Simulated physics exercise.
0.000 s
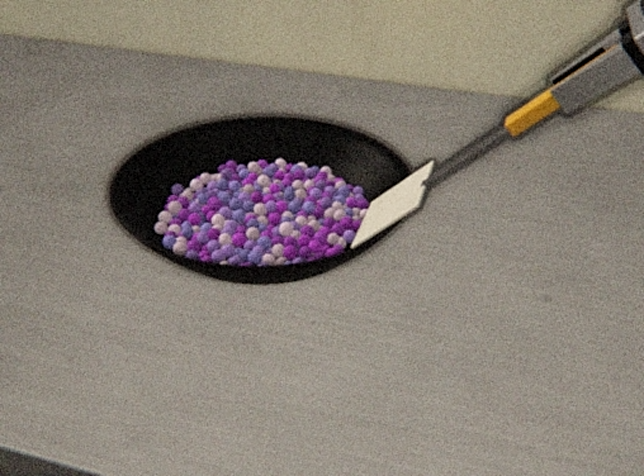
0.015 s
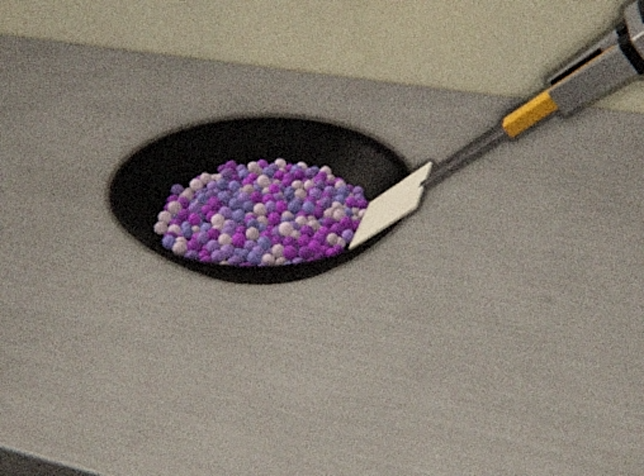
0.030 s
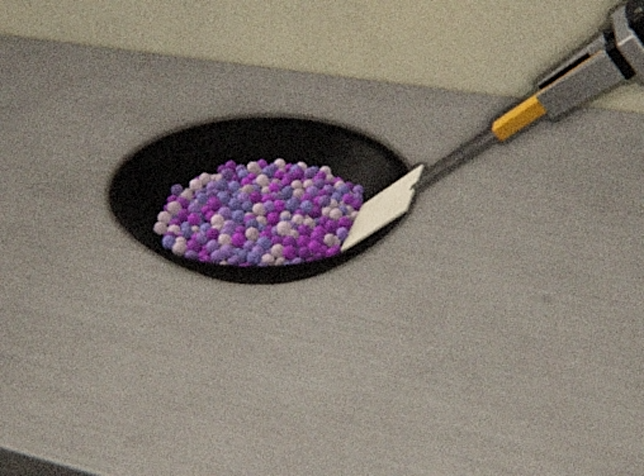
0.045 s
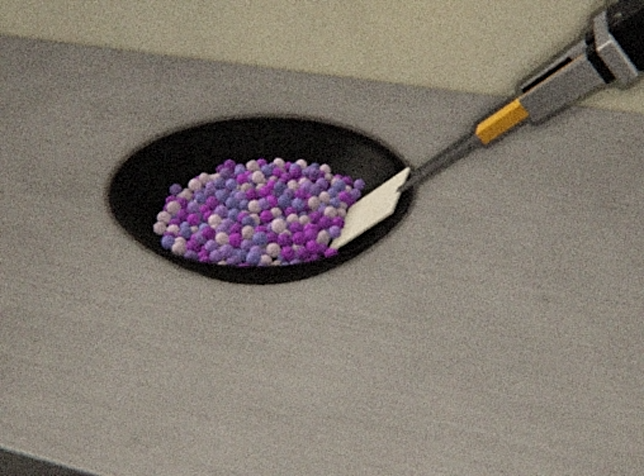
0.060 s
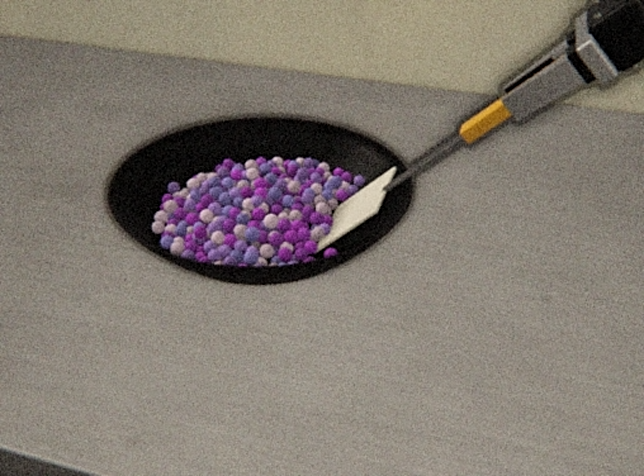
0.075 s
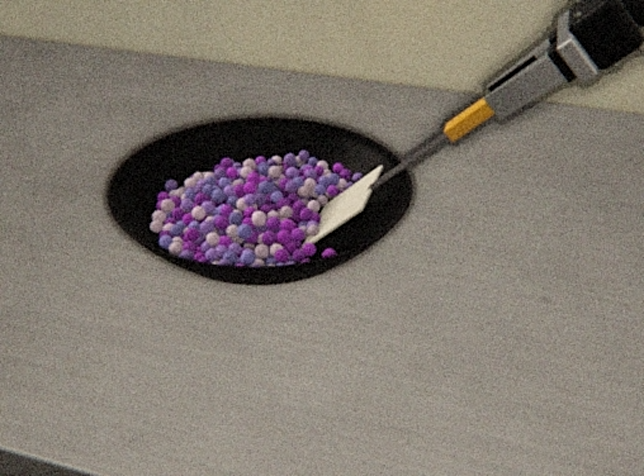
The clip opens with a robot arm holding a pale paddle against the right side of a black pan of purple, blue and whitish balls on a gray table top. After barely moving, the paddle slides left into the pan, pushing the balls slightly leftward and baring some dark surface behind it.
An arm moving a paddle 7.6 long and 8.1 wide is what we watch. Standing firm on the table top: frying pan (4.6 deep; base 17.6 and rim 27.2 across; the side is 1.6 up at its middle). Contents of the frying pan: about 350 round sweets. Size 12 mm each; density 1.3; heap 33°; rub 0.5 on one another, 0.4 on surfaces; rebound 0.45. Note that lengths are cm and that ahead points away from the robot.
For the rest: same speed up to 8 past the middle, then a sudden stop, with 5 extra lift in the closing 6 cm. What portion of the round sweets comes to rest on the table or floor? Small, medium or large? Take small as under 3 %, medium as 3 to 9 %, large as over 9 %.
Large, so over 9 %.
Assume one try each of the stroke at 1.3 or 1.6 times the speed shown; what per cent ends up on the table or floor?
Estimates, in order: 15 % and 20 %.
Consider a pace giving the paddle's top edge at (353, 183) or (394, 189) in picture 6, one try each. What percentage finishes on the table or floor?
That comes to some 15 and some 5 percent, in that order.
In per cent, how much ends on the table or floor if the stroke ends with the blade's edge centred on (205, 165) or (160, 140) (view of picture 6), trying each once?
First try about 5 percent, second about 20 percent.
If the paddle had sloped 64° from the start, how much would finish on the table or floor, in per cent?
Near 10 %.
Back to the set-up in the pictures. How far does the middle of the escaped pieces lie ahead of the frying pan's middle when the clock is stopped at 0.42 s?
About 24 cm.
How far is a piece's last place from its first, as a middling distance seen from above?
The figure is about 3 cm.
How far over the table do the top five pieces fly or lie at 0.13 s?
I'd put it close to 6 cm.
After 0.13 s, sloping 45°, highest piece 7 above the table; 351 in the frying pan.
After 0.19 s, sloping 45°, highest piece 7 above the table; 351 in the frying pan.
After 0.42 s, sloping 45°, highest piece 4 above the table; 308 in the frying pan, 43 on the table or floor.
After 1.47 s, sloping 45°, highest piece 4 above the table; 308 in the frying pan, 43 on the table or floor.
At rest, 308 in the frying pan, 43 on the table or floor. That is 12 % on the table or floor.
